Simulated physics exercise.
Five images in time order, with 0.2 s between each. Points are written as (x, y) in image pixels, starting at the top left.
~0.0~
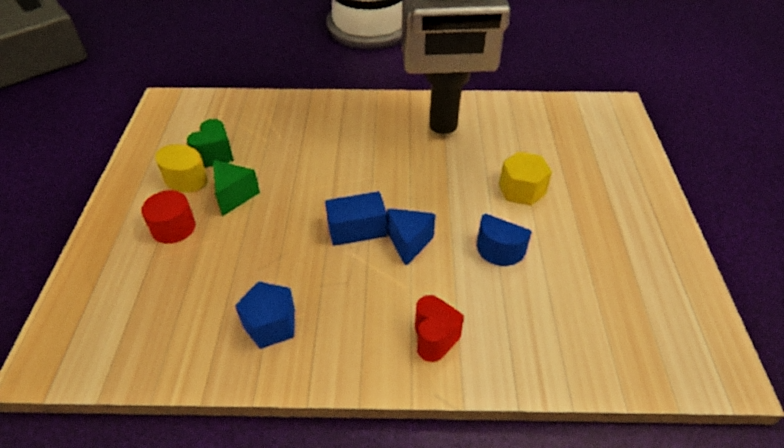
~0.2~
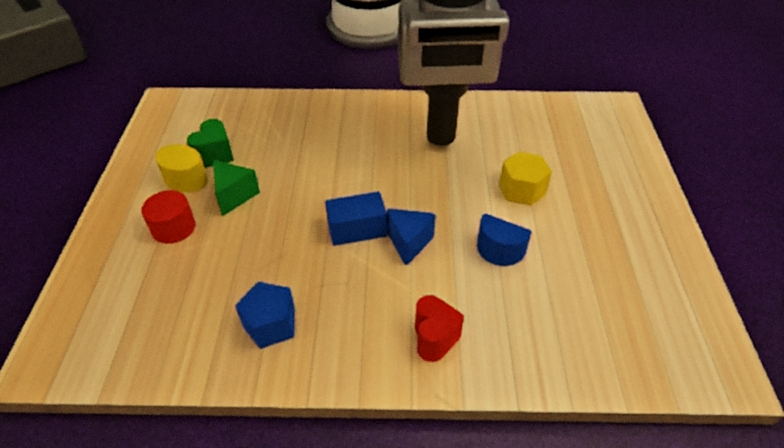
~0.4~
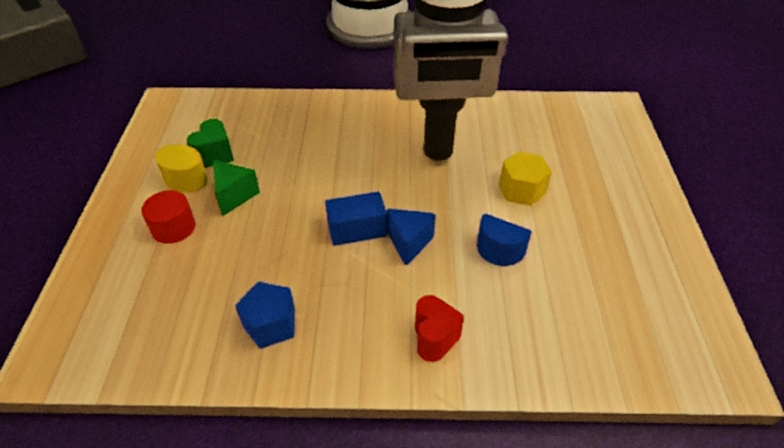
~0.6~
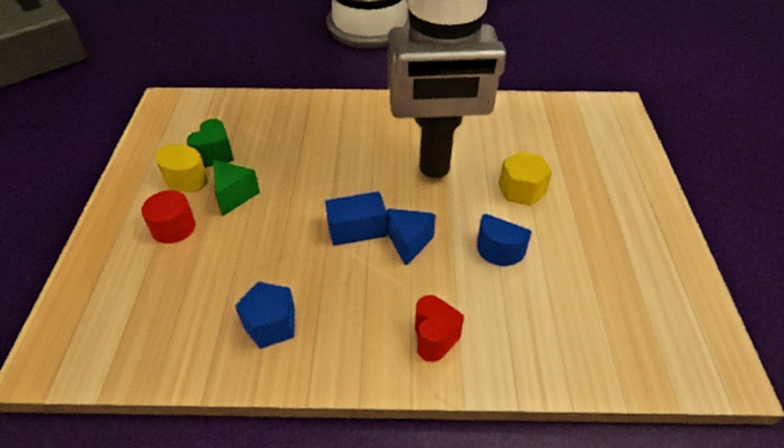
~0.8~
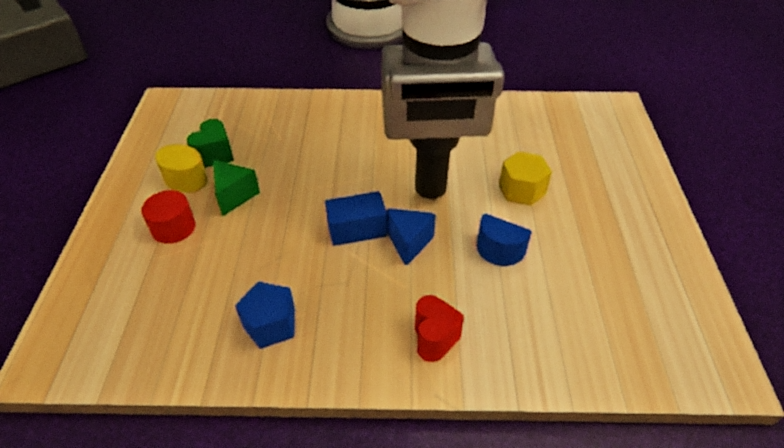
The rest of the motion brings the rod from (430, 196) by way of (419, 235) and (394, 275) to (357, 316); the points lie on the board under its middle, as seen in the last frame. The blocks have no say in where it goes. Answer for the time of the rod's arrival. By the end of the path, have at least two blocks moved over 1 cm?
No, I don't think so.
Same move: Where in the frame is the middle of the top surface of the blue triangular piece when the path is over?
The centre of its top face lies at (328, 319).
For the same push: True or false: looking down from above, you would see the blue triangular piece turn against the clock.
Verdict: False.
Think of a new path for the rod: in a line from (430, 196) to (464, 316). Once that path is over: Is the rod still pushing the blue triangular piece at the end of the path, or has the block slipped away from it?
It comes off the rod's front.
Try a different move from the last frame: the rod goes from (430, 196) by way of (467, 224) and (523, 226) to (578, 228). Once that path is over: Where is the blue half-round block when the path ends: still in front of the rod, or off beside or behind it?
It is no longer ahead.
The first path, step by step. One third of the way, rod at (419, 227); blue triangular piece at (401, 233), turned 25° clockwise.
Two thirds of the way, rod at (394, 268); blue triangular piece at (370, 274), turned 40° clockwise.
At the end, rod at (356, 308); blue oblong in place; blue triangular piece at (328, 319), turned 35° clockwise.
